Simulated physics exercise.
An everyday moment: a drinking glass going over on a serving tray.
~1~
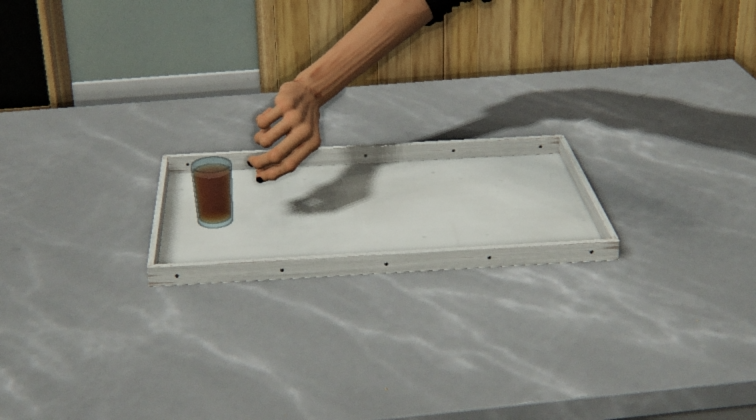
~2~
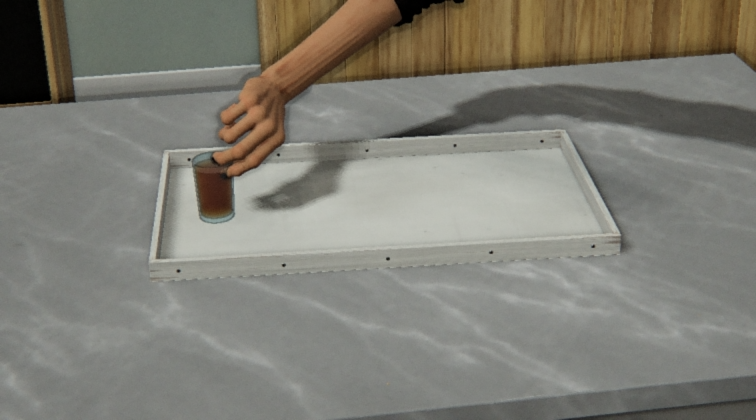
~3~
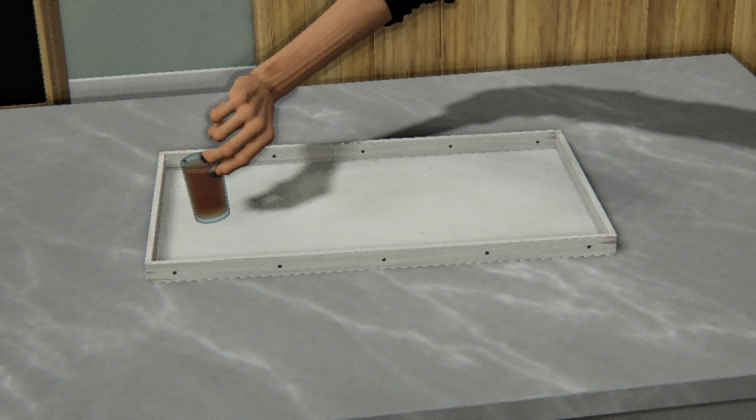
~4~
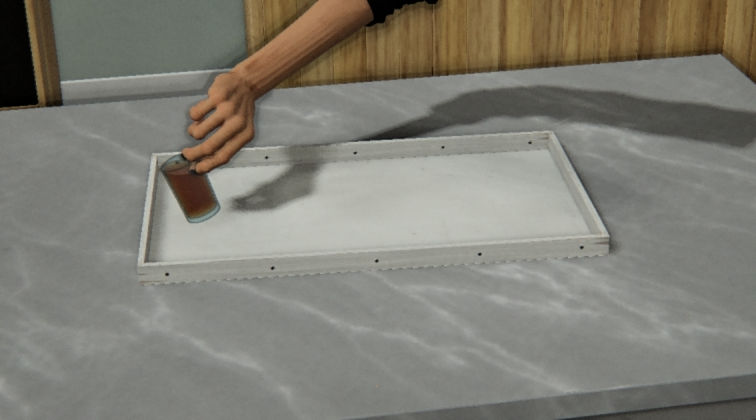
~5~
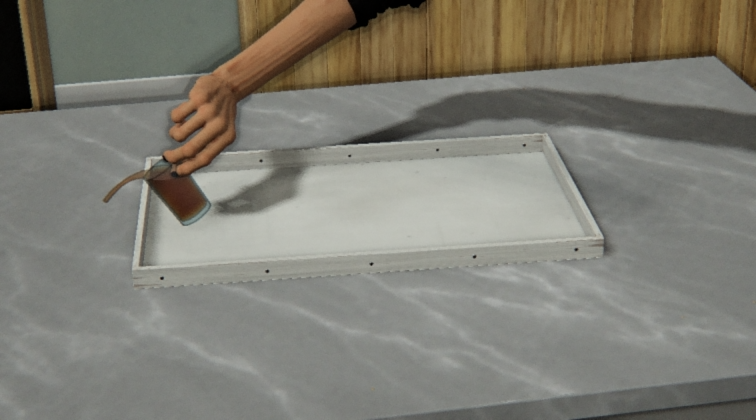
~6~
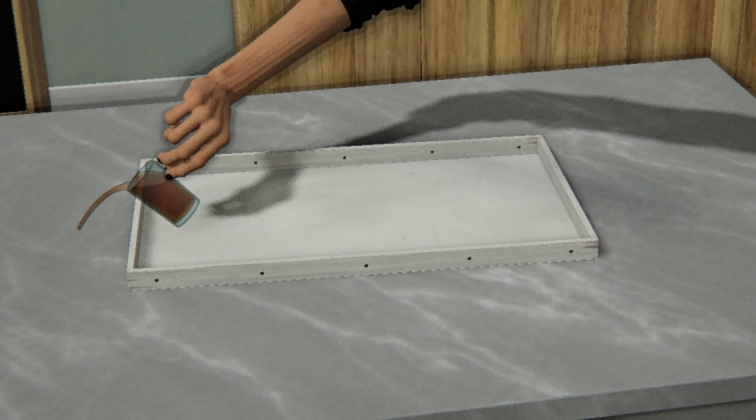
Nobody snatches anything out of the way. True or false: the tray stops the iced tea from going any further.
False.
Next, the drinking glass lies across the rim; the puddle covers about as much as a plate; the table is getting wet.
After that, the puddle covers about as much as a tray; the table is getting wet.
Finally, the puddle covers about as much as a tray; the table is getting wet.
